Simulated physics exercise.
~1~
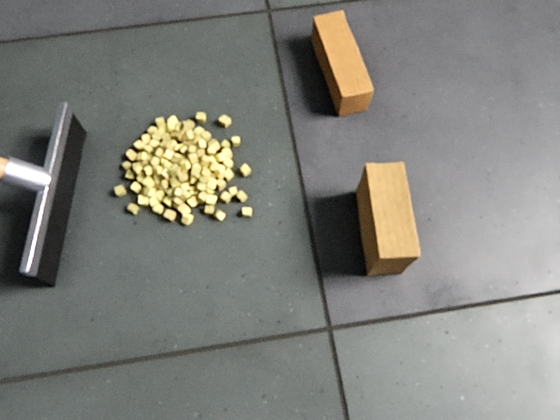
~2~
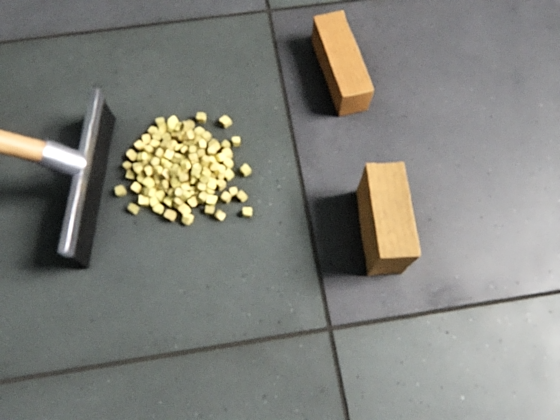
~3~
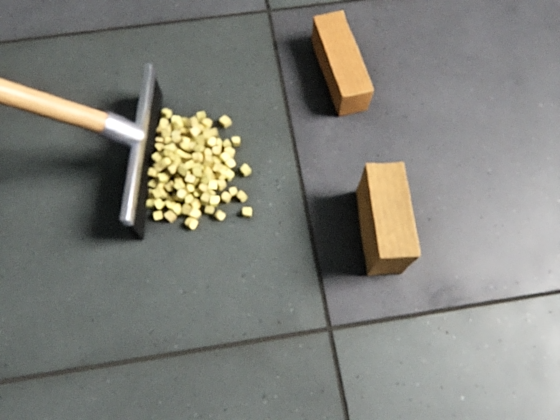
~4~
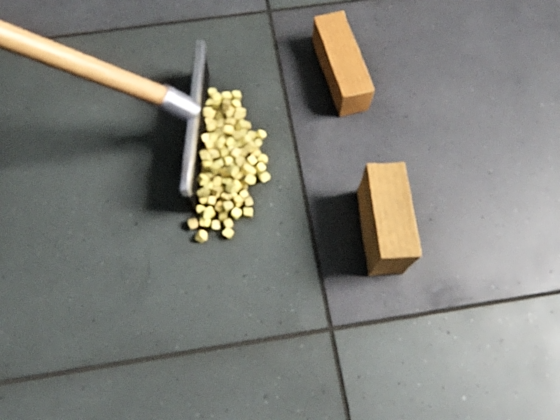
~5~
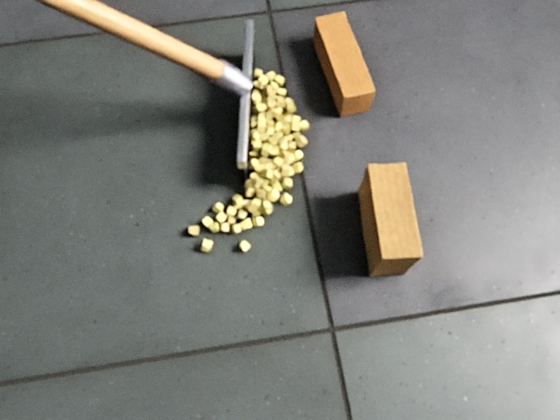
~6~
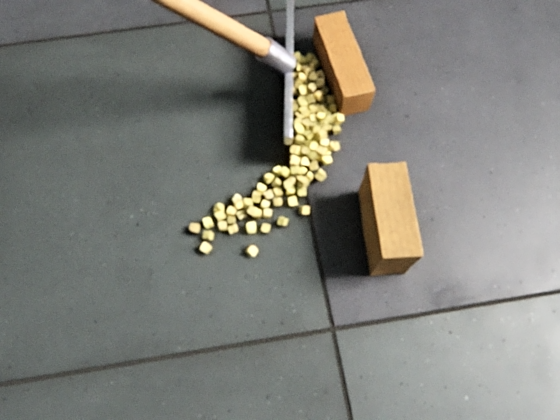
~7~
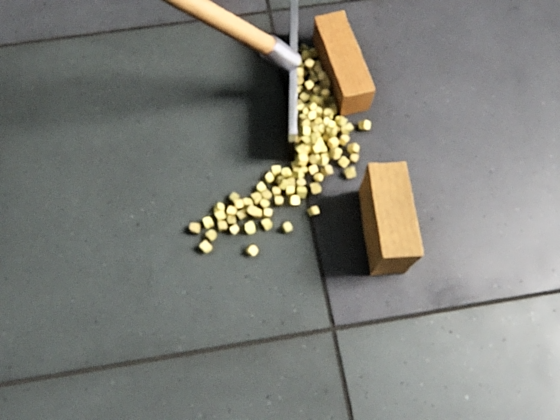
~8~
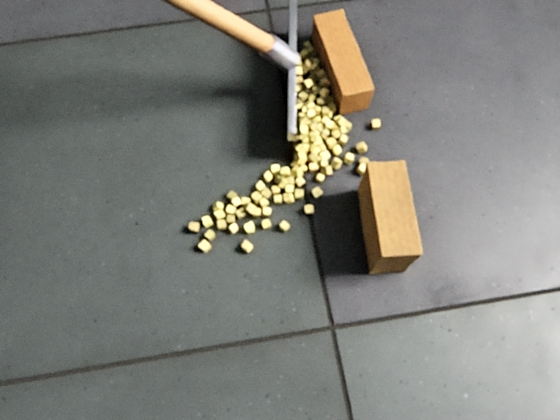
A squeegee on a wooden handle slid rightwards and slightly up across dark tiles, pushing a heap of small yellowish cubes into a trailing streak, then stopped by the upper of two wooden blocks, with most cubes still lying short of the gap.
